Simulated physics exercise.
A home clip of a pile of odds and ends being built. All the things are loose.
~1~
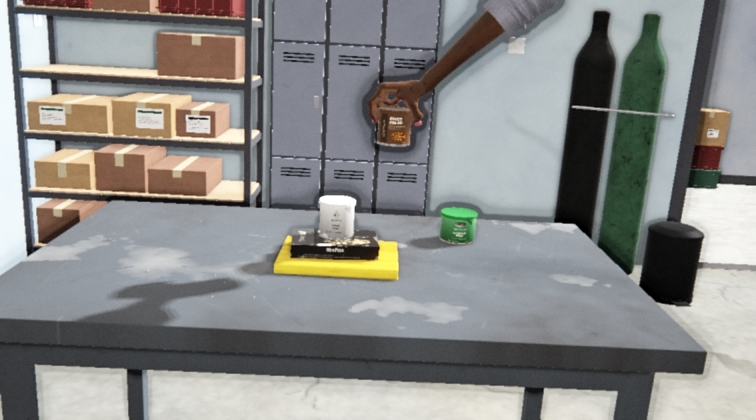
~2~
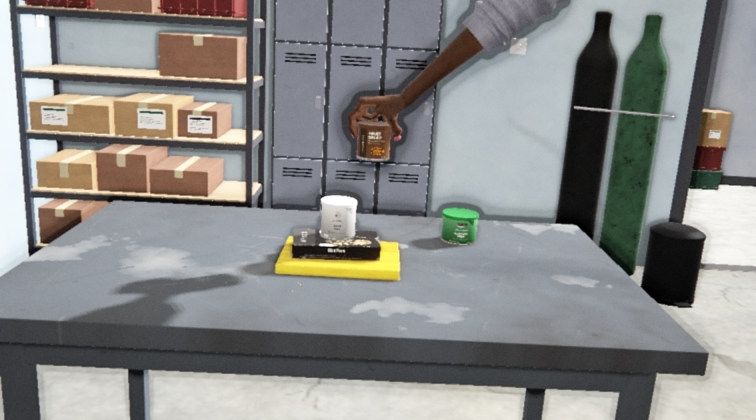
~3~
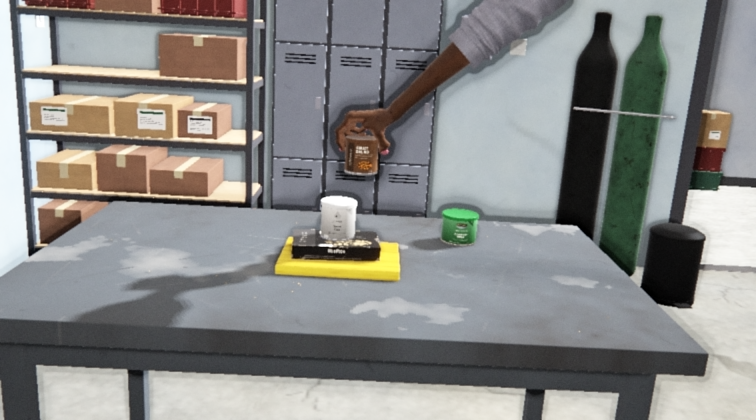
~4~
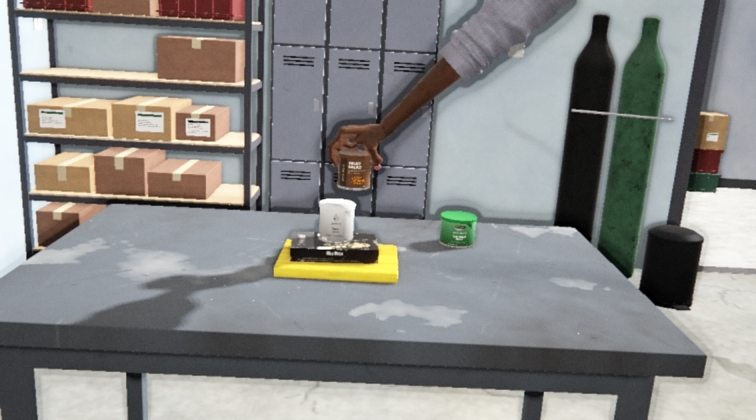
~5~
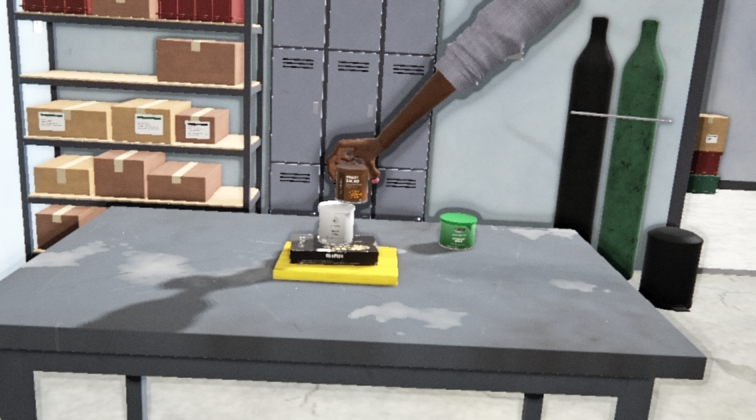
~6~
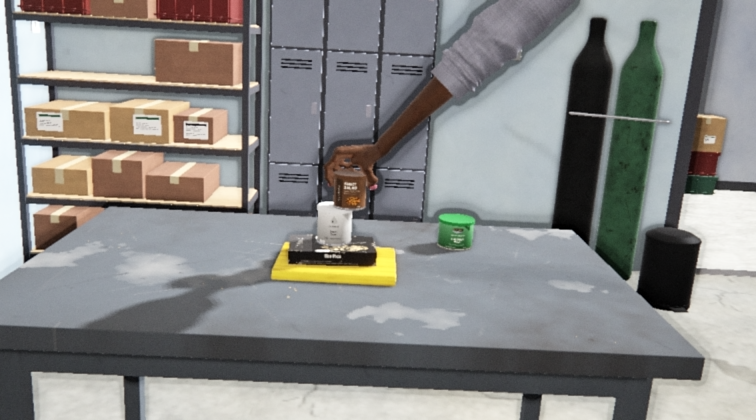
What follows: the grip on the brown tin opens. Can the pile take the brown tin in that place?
It keeps its balance.
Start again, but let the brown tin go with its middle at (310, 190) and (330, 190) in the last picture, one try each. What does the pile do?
First try: It gives way; second try: It holds.
Then, 0.30 s past the last view, nothing moves.
Then, 0.70 s past the last view, brown tin resting near (350, 190).
Finally, all 5 still in place. Final places as the last picture's camera would see them, brown tin near (350, 190). The pile stays up.
